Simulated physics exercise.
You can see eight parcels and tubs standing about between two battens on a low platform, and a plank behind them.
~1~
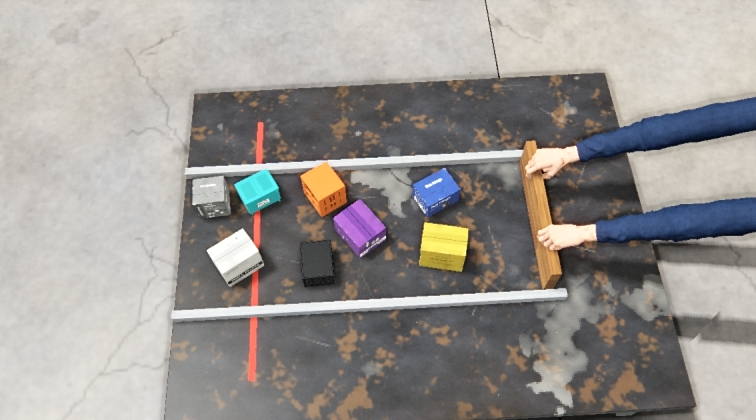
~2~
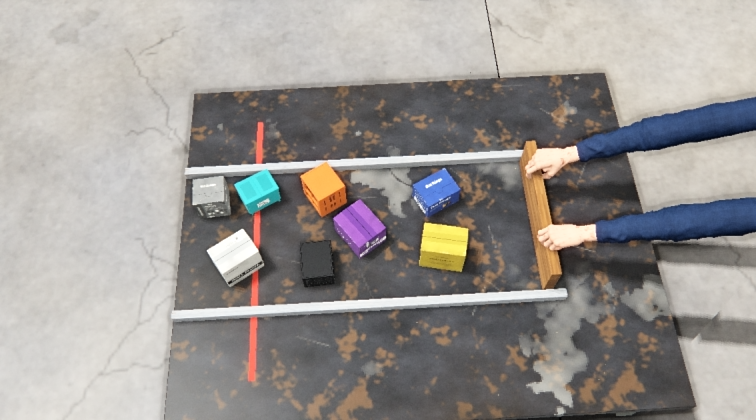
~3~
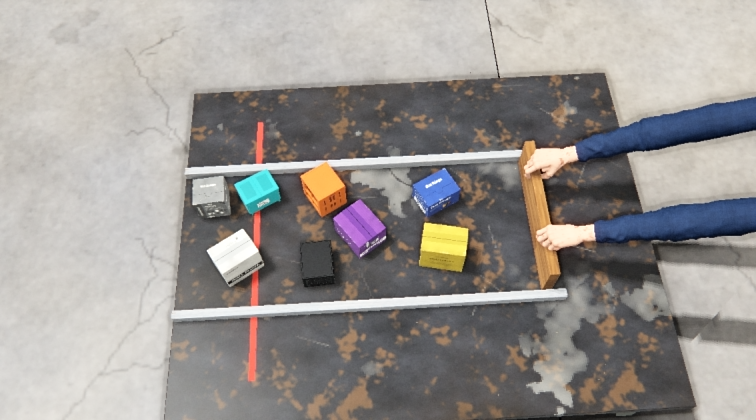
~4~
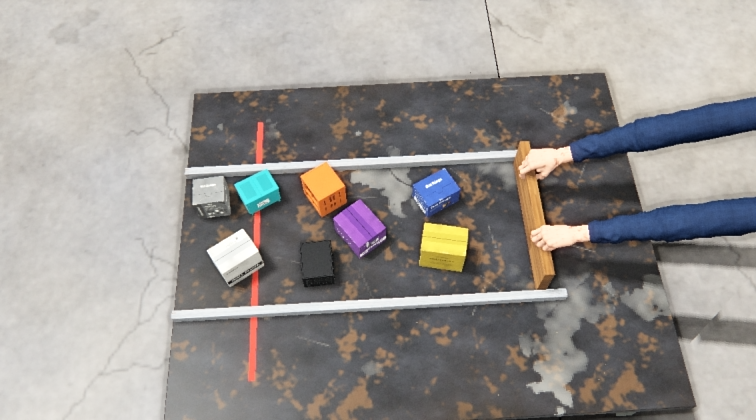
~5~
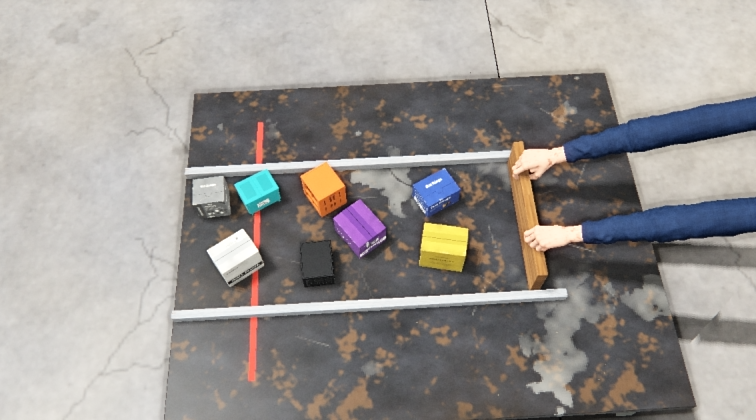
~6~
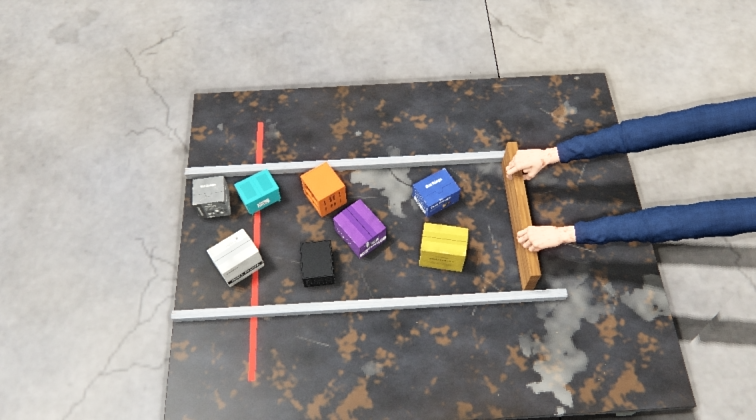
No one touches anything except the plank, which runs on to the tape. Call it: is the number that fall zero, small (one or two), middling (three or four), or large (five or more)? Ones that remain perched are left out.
It is middling.
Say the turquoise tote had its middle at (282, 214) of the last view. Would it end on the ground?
It is safe.
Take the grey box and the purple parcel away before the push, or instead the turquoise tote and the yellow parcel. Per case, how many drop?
The number is 2 for the first case and 1 for the second.
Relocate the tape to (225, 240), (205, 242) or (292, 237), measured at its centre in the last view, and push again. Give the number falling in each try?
Try by try, 5, 5 and 1.
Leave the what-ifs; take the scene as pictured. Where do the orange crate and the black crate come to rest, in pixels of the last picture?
You'll see the orange crate at (203, 190), with the black crate at (195, 270).
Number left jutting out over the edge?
Result: 0.
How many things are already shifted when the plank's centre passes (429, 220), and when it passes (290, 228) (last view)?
By then 2, and later 8.
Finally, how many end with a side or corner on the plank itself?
In total, 3.
Soon after, none off yet; grey box at rest near (212, 197); white parcel at rest near (236, 258); turquoise tote at rest near (259, 192).
By the end, the number that fall off is three or four; fallen, turquoise tote, white parcel and grey box.
